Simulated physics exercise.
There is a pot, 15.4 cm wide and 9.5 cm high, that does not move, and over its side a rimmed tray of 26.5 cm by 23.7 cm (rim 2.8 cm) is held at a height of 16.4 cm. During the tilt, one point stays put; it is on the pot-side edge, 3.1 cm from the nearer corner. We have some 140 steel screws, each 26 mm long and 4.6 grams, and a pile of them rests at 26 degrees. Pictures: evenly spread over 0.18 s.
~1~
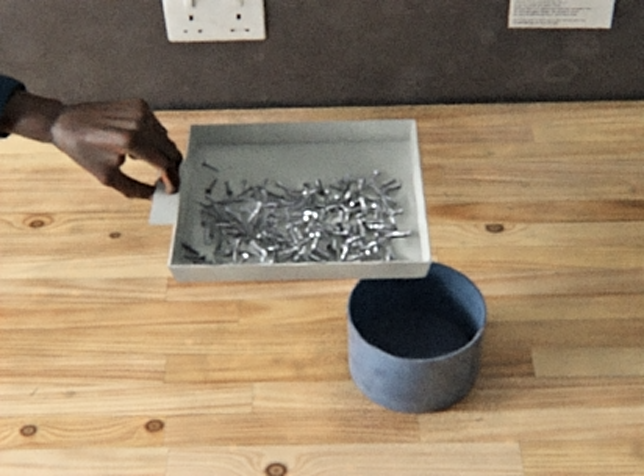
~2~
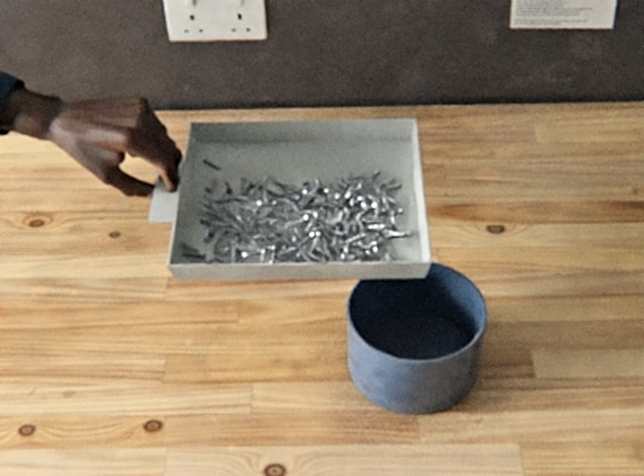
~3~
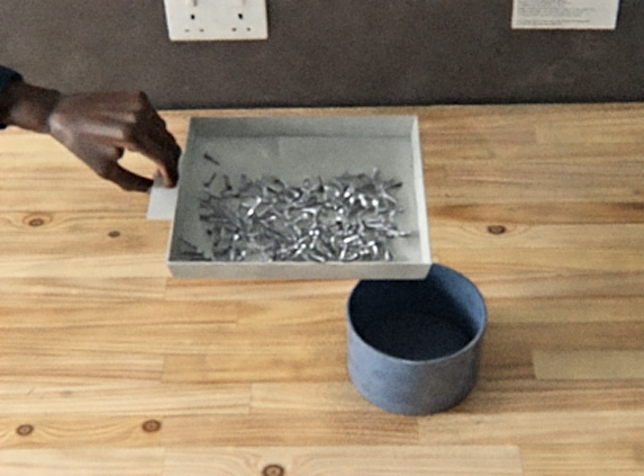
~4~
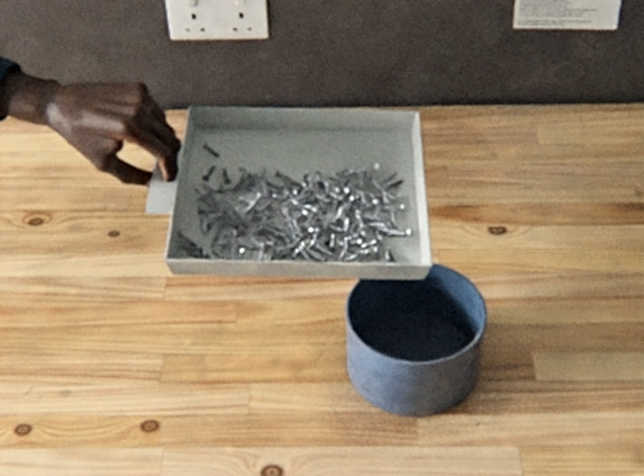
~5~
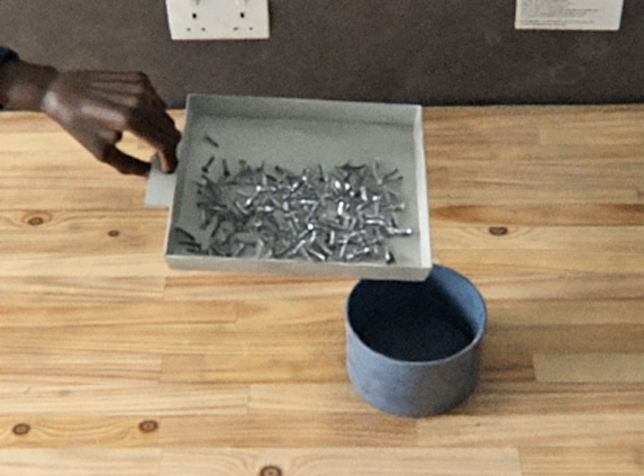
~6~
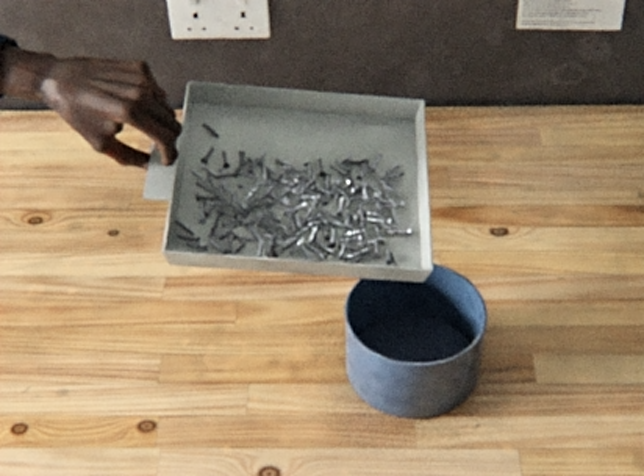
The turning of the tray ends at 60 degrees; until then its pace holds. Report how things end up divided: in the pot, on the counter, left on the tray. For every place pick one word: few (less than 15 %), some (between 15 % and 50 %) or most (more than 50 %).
Pot gets few, counter gets few, left on the tray gets most.
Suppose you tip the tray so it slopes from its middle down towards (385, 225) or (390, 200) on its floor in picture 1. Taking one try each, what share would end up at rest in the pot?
30 and 5 %.
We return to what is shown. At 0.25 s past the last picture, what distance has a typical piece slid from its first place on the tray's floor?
2 cm.
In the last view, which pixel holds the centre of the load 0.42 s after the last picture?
At that time the load is centred around (353, 231).
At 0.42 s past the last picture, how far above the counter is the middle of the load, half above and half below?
I'd put it near 22 cm.
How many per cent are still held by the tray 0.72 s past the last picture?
Of the load, some 90 percent.
Then, 0.25 s after the last picture, tilt 35 degrees; the tray holds 100 %, the pot 0 %.
Then, 0.42 s after the last picture, tilt 52 degrees; the tray holds 100 %, the pot 0 %.
Then, 0.72 s after the last picture, tilt 60 degrees; the tray holds 90 %, the pot 0 %.
In the end, pot 5 %, counter 5 %, tray 90 %.
